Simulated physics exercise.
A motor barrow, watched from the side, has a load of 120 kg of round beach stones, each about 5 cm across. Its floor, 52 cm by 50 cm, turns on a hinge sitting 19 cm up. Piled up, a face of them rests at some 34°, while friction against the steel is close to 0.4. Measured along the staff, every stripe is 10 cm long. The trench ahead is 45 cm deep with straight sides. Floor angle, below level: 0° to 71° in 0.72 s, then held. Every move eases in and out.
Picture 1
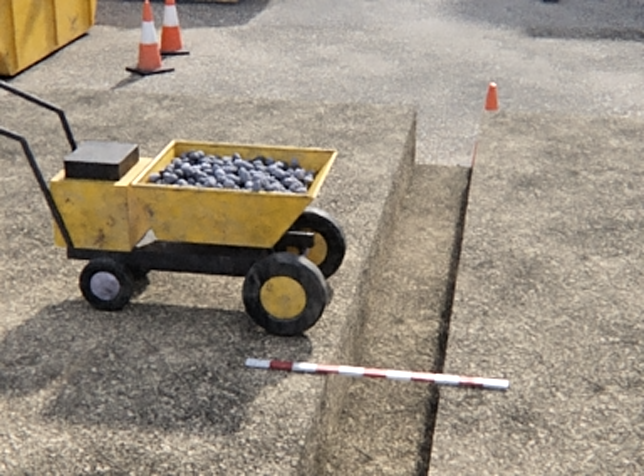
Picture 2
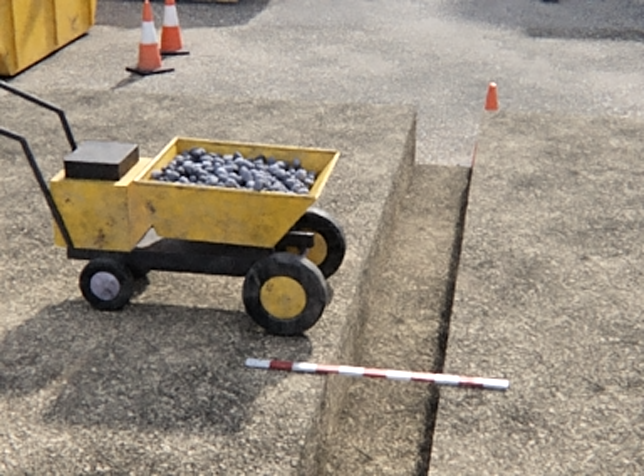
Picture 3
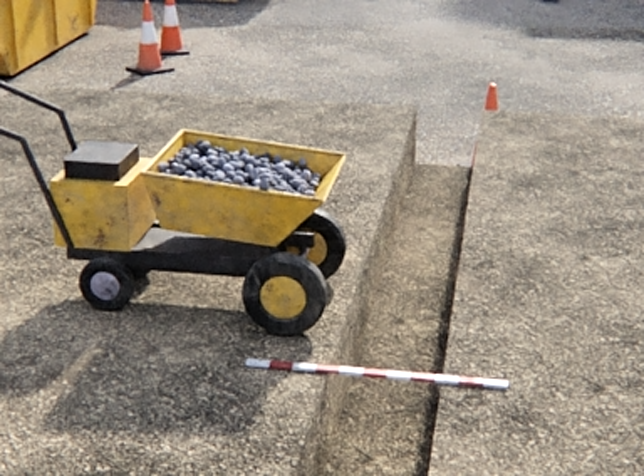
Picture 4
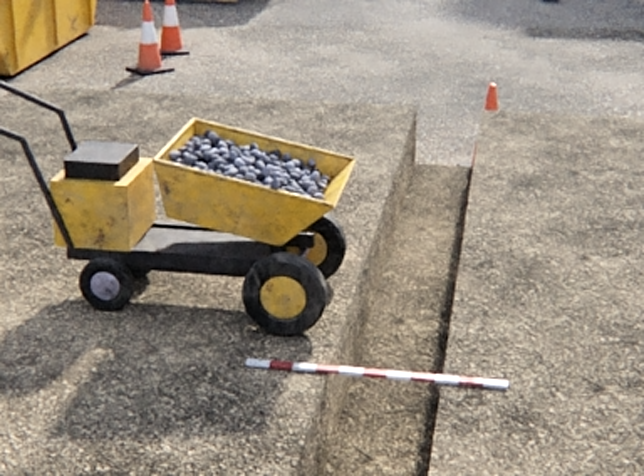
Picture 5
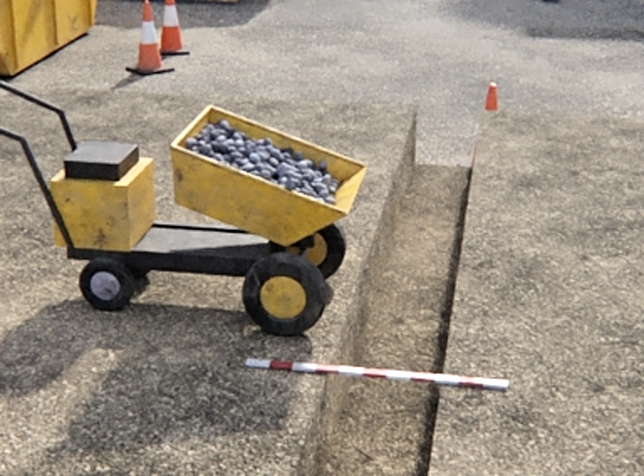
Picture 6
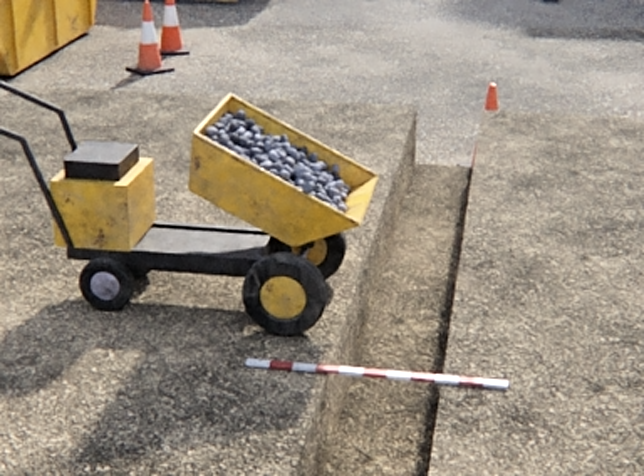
The clip shows a yellow motor barrow loaded with rounded dark stones, standing beside a straight-sided trench with a red-and-white staff laid across it. The skip starts level, then its left end rises steadily, slanting the load down toward the right.
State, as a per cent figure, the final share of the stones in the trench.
The final share is about 46 per cent.
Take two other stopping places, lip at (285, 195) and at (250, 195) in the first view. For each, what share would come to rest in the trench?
I'd expect some 80 per cent, then some 100.
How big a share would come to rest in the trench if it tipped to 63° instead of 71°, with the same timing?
With that change, near 55 per cent.
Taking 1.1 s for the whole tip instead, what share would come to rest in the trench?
With that change, it comes to around 60 per cent.
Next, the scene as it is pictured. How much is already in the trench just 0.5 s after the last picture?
About 20 per cent by then.
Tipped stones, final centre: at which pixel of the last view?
Look at roughly (465, 317).
Then, 0.2 s after the last picture the floor is at 60°, 100 % in the skip; the foremost stones are at (389, 250).
Then, 0.5 s after the last picture the floor is at 71°, 63 % in the skip, 20 % in the trench, 16 % past the trench; the foremost stones are at (488, 318).
Then, 0.9 s after the last picture the floor is at 71°, 15 % in the skip, 32 % in the trench, 53 % past the trench; the foremost stones are past the picture's edge.
Then, 2.8 s after the last picture the floor is at 71°, 0 % in the skip, 46 % in the trench, 54 % past the trench; the foremost stones are past the picture's edge.
